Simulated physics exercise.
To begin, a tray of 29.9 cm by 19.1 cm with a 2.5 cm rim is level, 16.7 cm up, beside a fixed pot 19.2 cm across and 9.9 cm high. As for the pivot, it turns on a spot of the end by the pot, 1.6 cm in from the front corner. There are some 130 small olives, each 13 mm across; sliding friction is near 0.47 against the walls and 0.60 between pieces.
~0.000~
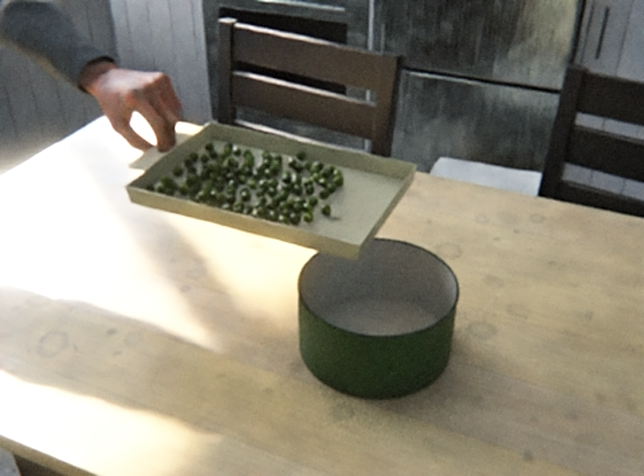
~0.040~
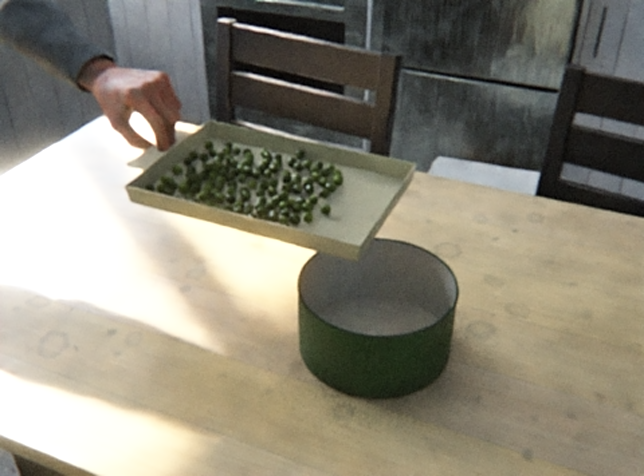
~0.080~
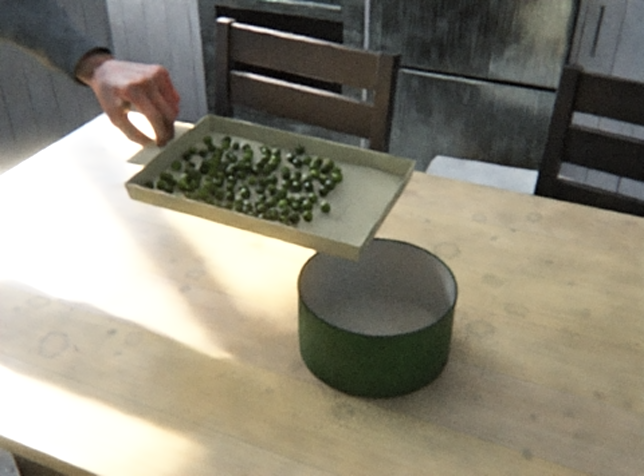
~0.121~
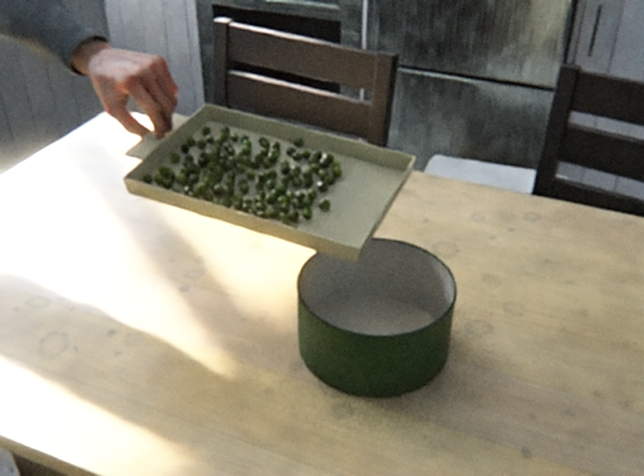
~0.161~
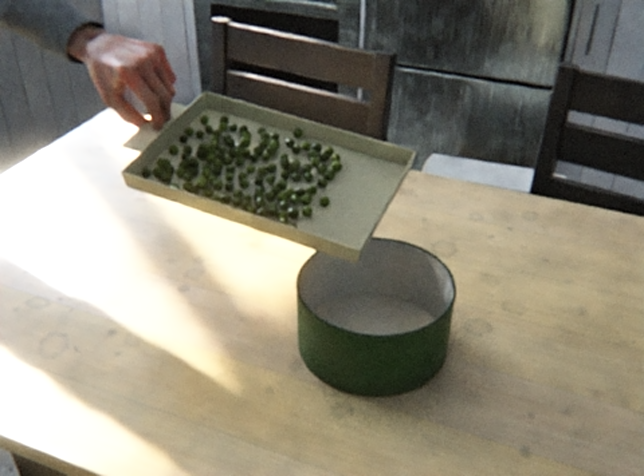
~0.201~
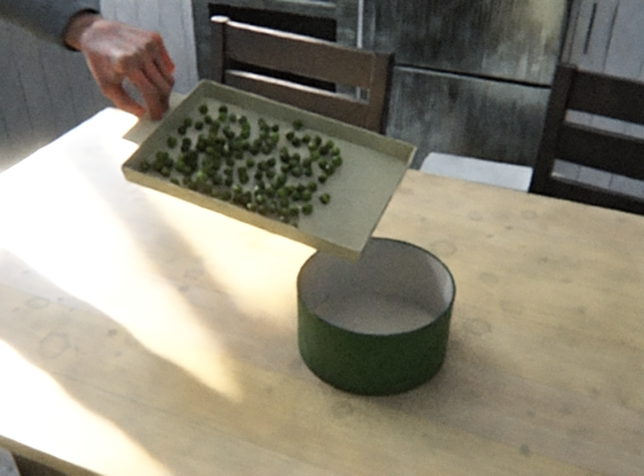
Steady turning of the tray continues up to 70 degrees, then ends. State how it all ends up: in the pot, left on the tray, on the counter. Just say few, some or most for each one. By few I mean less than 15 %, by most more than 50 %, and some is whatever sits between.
I would say pot few, left on the tray most, counter few.
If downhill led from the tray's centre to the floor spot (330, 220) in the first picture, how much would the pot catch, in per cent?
15 %.
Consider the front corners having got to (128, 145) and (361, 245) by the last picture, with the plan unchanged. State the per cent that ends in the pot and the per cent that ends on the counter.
Pot: 15, counter: 10.
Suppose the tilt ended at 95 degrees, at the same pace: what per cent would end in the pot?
20 %.
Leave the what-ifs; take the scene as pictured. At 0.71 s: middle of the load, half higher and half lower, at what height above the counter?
Height: Around 26 cm.
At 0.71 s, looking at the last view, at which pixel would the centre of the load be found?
I'd put it close to (283, 179).
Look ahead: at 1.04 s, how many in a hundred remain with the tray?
It comes to near 95 per cent.
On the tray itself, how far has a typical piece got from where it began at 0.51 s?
I'd say close to 5 centimetres.
After 0.51 s, tilt 41 degrees; the tray holds 100 %, the pot 0 %.
After 0.71 s, tilt 59 degrees; the tray holds 100 %, the pot 0 %.
After 1.04 s, tilt 70 degrees; the tray holds 95 %, the pot 0 %.
In the end, at 1.7 s, pot 0 %, tray 95 %, counter 5 %.
